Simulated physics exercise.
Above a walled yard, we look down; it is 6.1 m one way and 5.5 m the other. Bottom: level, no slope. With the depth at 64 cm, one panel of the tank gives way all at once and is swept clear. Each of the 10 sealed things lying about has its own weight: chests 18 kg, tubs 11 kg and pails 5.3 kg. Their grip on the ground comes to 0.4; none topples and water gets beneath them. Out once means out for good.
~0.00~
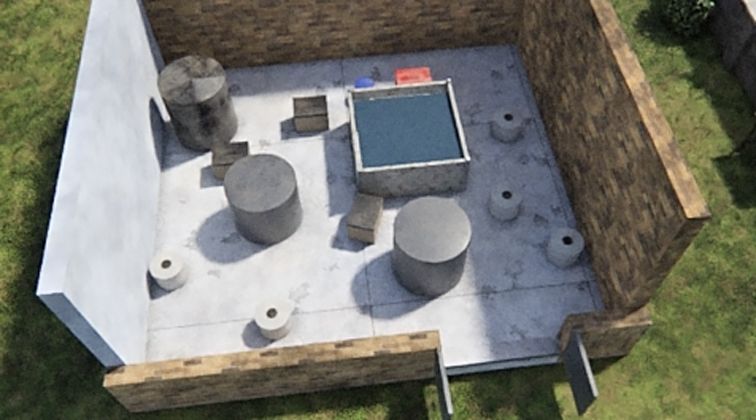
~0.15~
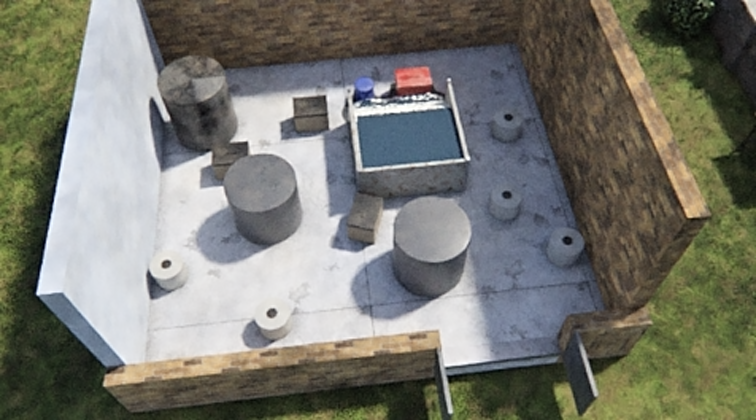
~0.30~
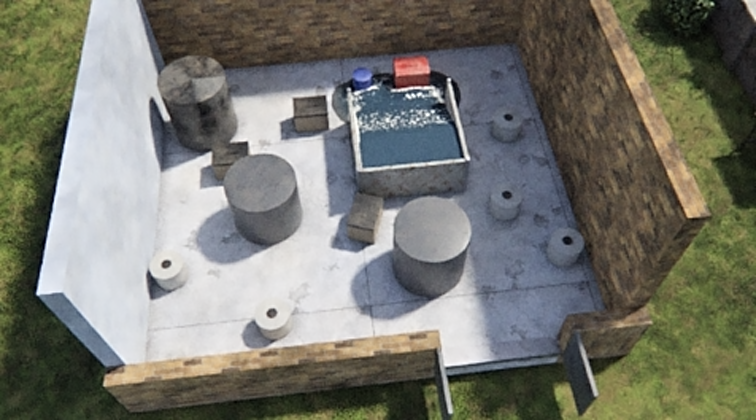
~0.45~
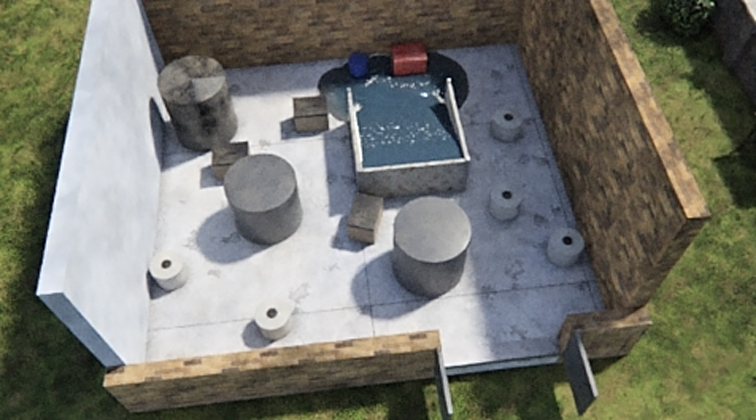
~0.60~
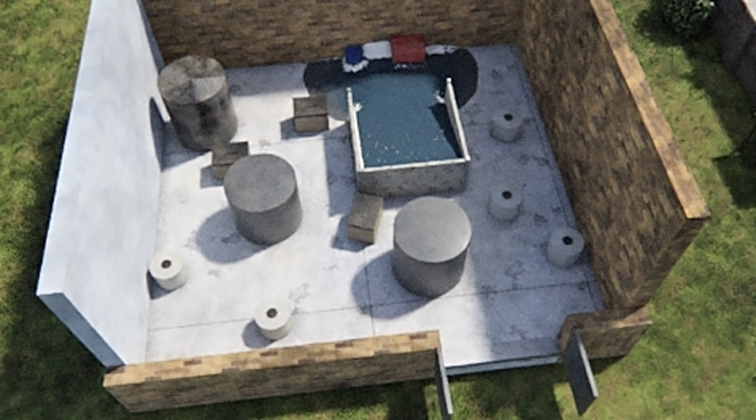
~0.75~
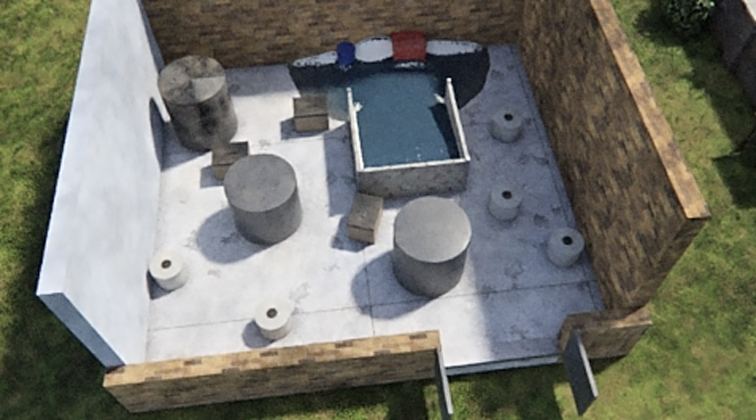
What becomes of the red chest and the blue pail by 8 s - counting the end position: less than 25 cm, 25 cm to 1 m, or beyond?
In order: Red chest: Moved far; blue pail: Moved far.
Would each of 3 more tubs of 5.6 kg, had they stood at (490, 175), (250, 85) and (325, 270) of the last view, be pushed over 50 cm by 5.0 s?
In the order listed: Across the line; across the line; behind the line.
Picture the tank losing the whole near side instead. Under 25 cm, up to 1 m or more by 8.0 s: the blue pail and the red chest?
Then the blue pail remains roughly in place and the red chest remains roughly in place.
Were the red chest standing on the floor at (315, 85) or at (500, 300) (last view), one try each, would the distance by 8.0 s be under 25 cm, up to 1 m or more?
From the first spot it goes a long way, and from the second it does not really budge.
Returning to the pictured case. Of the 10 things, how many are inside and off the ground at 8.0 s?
Tally: 1 of them.
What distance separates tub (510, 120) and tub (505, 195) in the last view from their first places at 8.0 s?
In turn: 200 cm, 80 cm.
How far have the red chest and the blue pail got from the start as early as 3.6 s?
By then roughly 200 cm and 200 cm, respectively.
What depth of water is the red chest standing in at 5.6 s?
Around 5 cm.
After 1.6 s the red chest is near (454, 30), 1.1 m from its start, afloat; the blue pail is near (261, 90), 1.7 m from its start, aground; 0 of 10 are out; 1 afloat.
After 3.6 s the red chest is near (516, 121), 1.8 m from its start, aground; the blue pail is near (285, 162), 2.0 m from its start, aground; 0 of 10 are out; 0 afloat.
After 5.6 s the red chest is near (537, 220), 3.2 m from its start, aground; the blue pail is near (307, 160), 1.8 m from its start, aground; 0 of 10 are out; 0 afloat.
After 8.0 s the red chest is near (551, 247), 3.7 m from its start, aground; the blue pail is near (333, 162), 1.7 m from its start, afloat; 0 of 10 are out; 1 afloat.
